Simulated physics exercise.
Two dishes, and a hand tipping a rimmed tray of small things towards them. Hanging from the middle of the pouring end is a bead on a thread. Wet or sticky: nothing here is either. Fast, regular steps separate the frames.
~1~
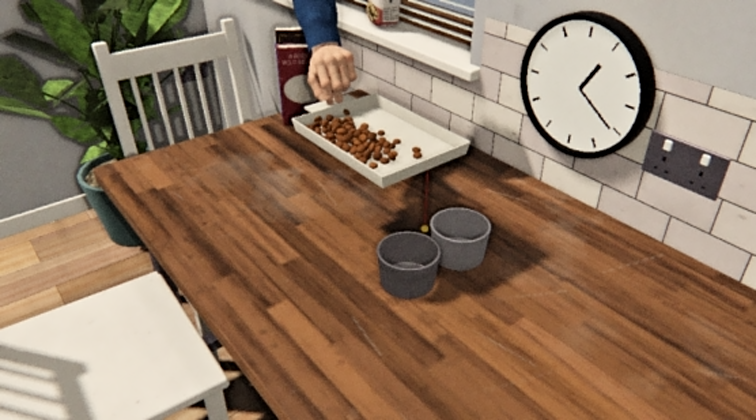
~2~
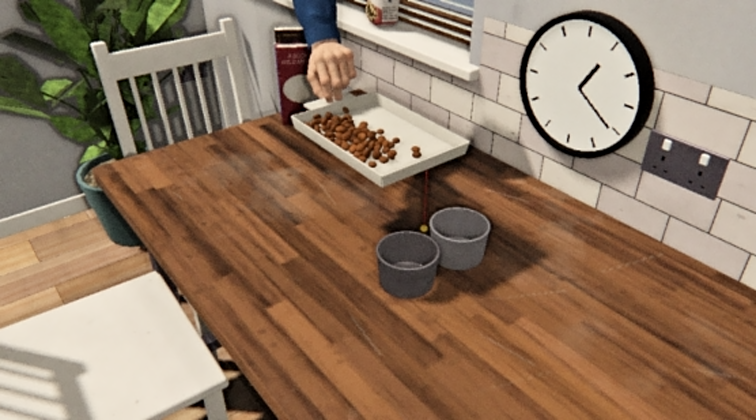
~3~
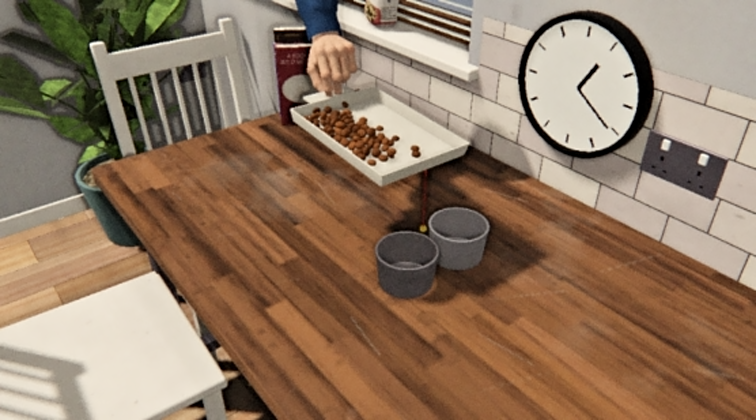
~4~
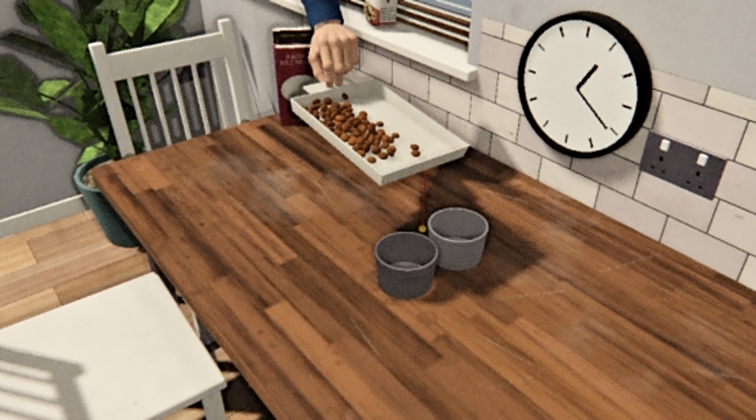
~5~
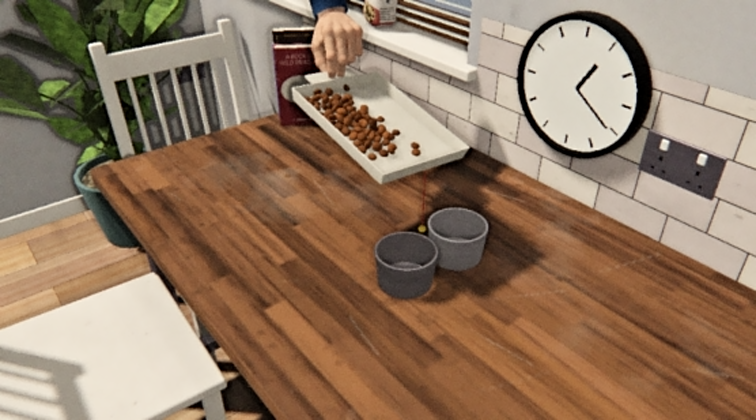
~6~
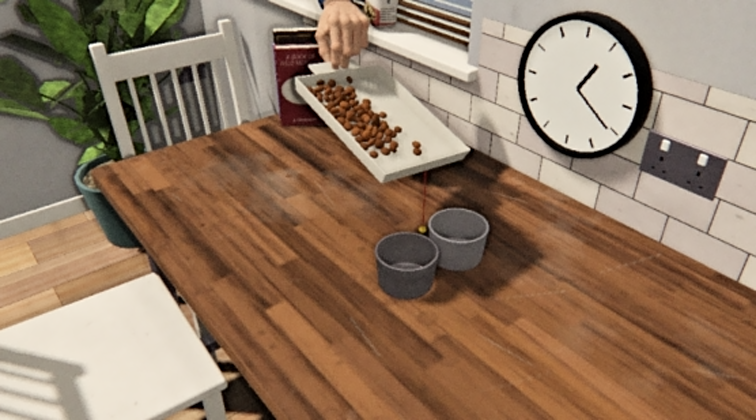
On a wooden table beside a tiled wall with a clock, a hand holds a white tray of small brown pieces near two grey dishes; the hand rises slightly, gradually tilting the tray while the pieces stay bunched on it.
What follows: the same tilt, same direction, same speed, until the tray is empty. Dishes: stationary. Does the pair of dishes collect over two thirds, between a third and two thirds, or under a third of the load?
The pair collects between a third and two thirds.
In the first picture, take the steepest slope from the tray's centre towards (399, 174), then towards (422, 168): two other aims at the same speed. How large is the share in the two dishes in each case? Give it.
About 40 % and 30 %.
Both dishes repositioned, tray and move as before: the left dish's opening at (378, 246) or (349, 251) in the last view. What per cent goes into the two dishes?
Respectively 10 % and 0 %.
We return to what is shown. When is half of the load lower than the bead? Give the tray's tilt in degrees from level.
It has tipped about 105 degrees.
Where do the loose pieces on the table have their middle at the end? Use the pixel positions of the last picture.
Centre: Close to (511, 290).
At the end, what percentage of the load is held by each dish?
Left dish around 0 percent; right dish around 60 percent.
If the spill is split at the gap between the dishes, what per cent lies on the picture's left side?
0 per cent, roughly.
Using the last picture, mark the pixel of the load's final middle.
(469, 259).
Soon after the last picture, tray tipped steeply; most on the tray; a small part in the air.
A little later, tray tipped past a quarter turn; about a quarter on the tray; about a third in the right dish; about a third outside both; a small part in the air.
Later still, tray tipped past a quarter turn; about half in the right dish; about half outside both.
At rest, tray tipped past a quarter turn; none in the left dish; about half in the right dish; about half outside both.
